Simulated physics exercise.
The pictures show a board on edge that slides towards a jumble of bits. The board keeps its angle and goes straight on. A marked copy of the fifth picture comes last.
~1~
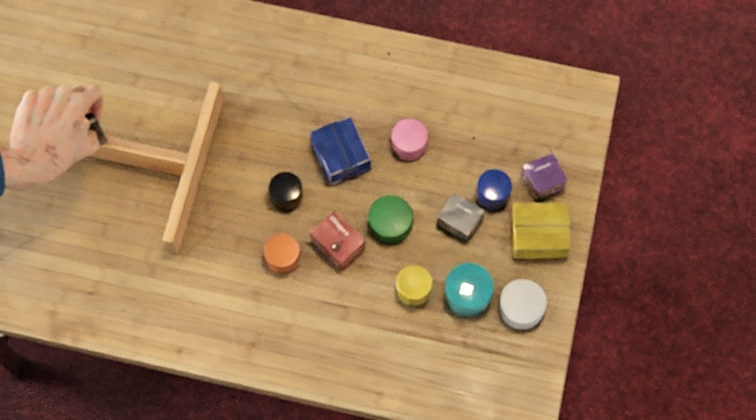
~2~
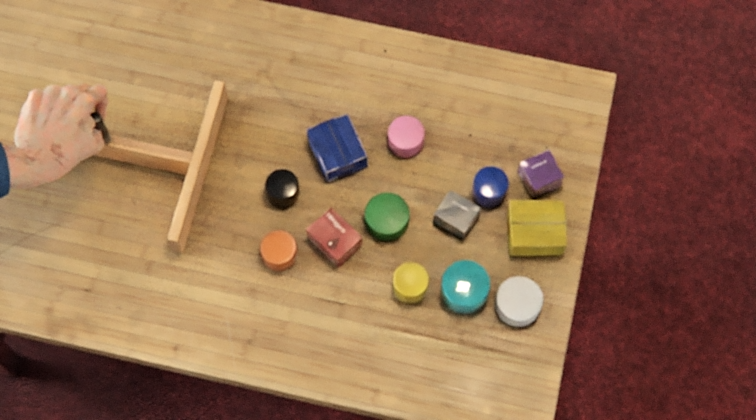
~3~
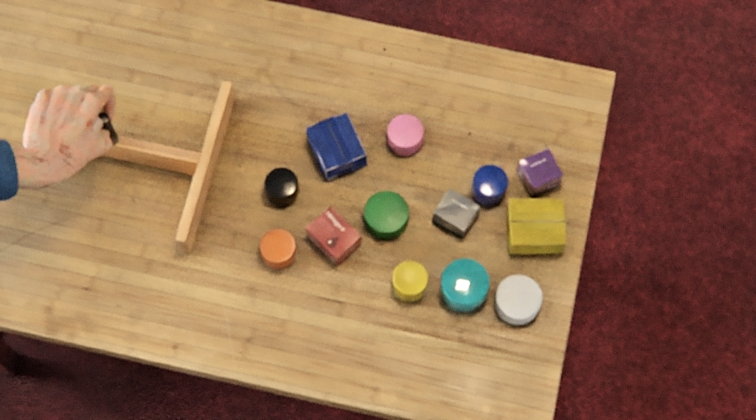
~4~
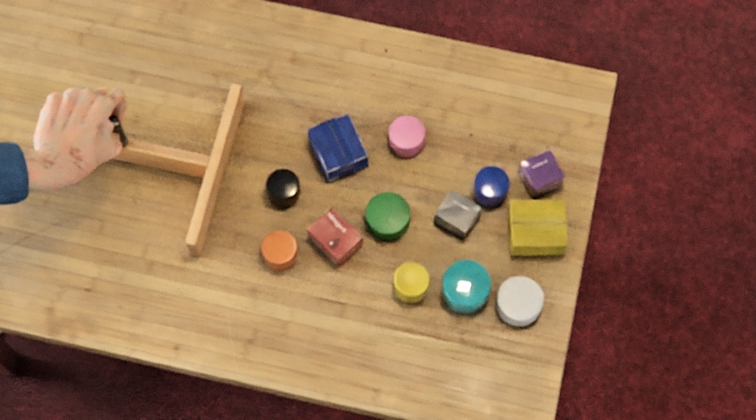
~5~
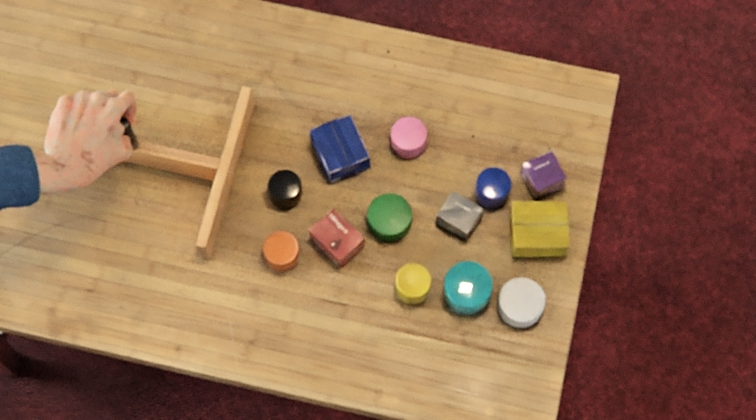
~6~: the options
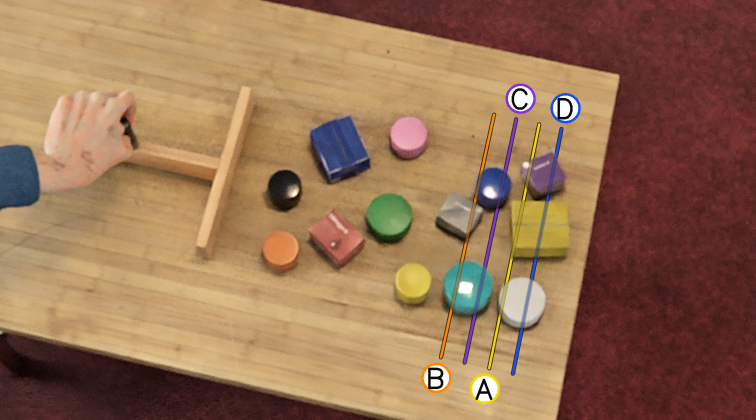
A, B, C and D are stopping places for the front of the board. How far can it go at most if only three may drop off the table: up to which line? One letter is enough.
A is the last line within the limit.
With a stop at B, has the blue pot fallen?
No.
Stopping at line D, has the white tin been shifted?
By then, yes.
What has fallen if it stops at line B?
It is the yellow box.
On the marked copy, A at (515, 242); B at (468, 232); C at (491, 237); D at (538, 247).
Following A. Soon after the start, board (328, 188); orange tub (335, 267); blue box (376, 162).
Later, board (433, 211); yellow box (573, 226); white tin (540, 313).
In the end, board (514, 228); yellow box over the edge; grey box over the edge; three fallen.
As for the rest, B is within the limit but short; C is within the limit but short; D drops six.
